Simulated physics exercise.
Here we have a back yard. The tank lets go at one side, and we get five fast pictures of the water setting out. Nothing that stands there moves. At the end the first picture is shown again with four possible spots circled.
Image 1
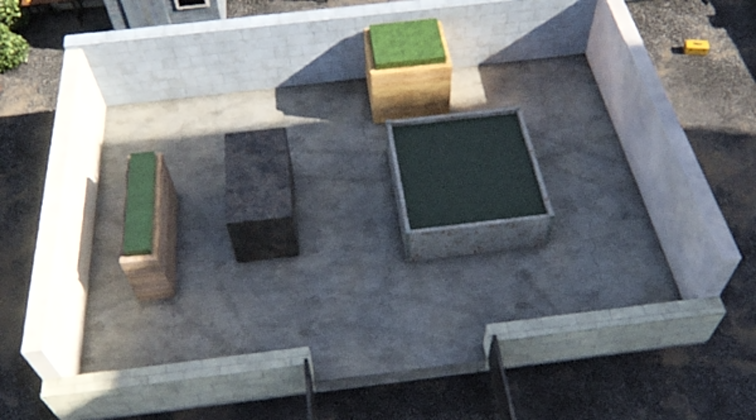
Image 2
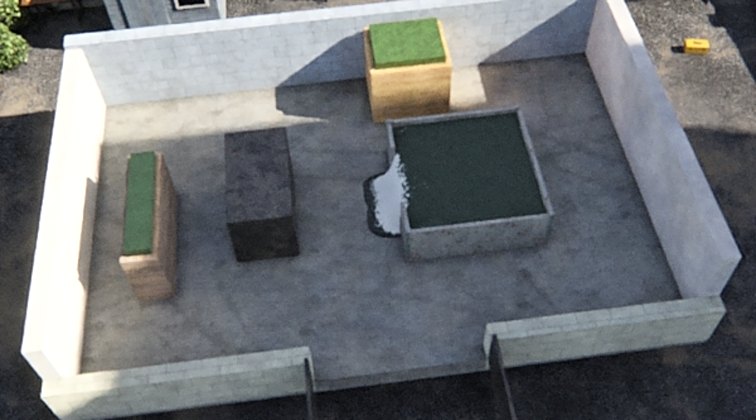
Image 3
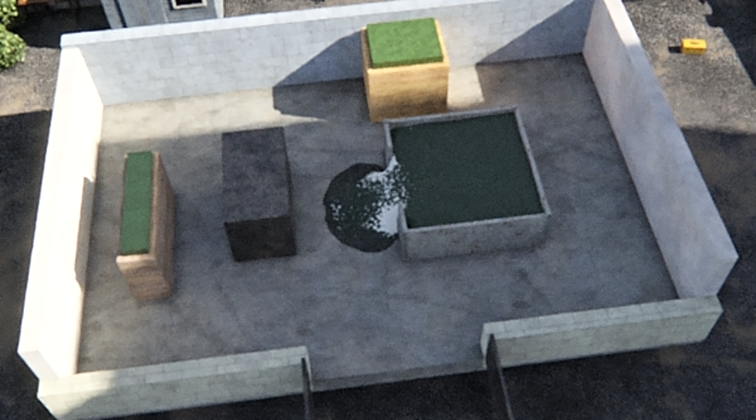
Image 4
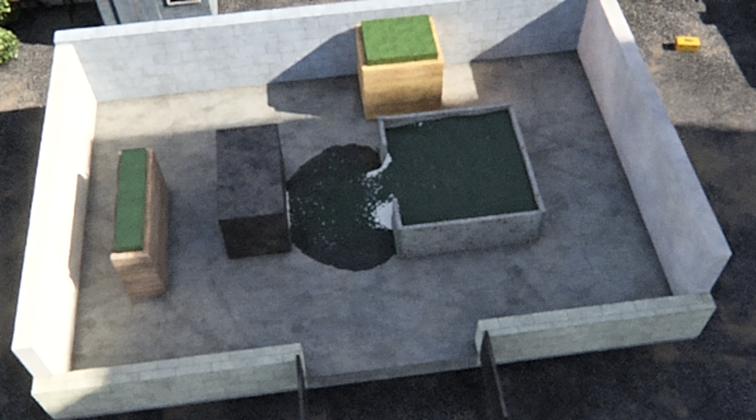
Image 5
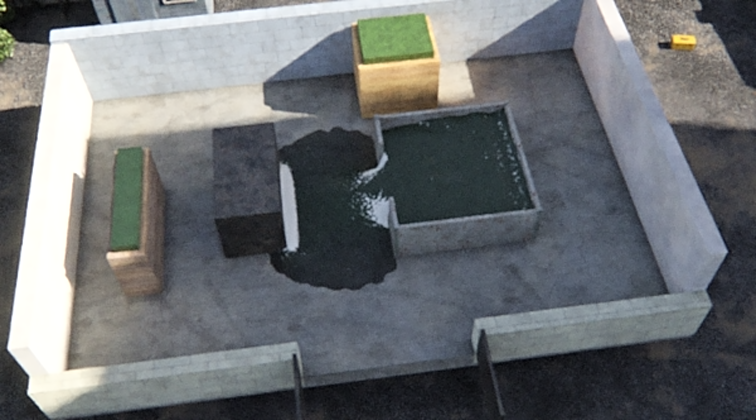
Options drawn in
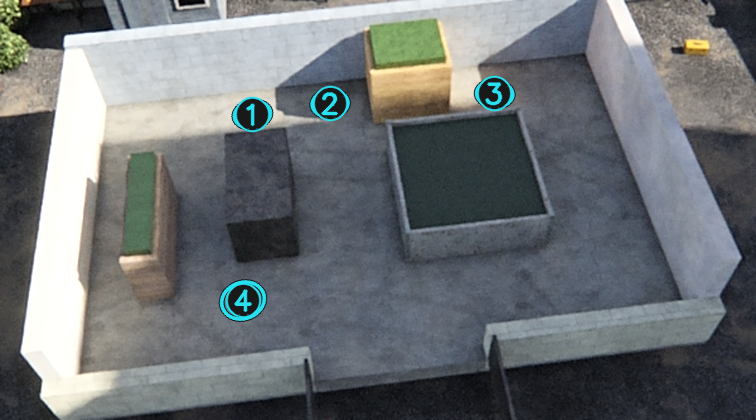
Dark green water burst from the left side of a square tank in a walled yard, foaming white at the gap, then spread across the ground and reached the dark block to the left.
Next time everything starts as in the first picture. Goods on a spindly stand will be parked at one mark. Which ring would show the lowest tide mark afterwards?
3 works best here.
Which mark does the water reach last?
The answer is 3.
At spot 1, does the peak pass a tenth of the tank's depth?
Yes.
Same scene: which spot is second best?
That is spot 4.
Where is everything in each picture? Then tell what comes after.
The first picture shows tank full, its middle at (466, 170); open gate at (398, 341).
In the second picture, 1 % of the ground under water, visible out to (382, 232).
In the third picture, 4 % of the ground under water, visible out to (333, 224).
In the fourth picture, 8 % of the ground under water, visible out to (296, 235).
In the fifth picture, 11 % of the ground under water, visible out to (278, 263).
In cyan, 1 at (252, 114); 2 at (330, 103); 3 at (494, 93); 4 at (243, 300).
With 1, the water peaks at about 22 % of the depth that stood in the tank.
With 2, the water peaks at about 29 % of the depth that stood in the tank.
With 3, the water peaks at about 5 % of the depth that stood in the tank.
With 4, the water peaks at about 14 % of the depth that stood in the tank.
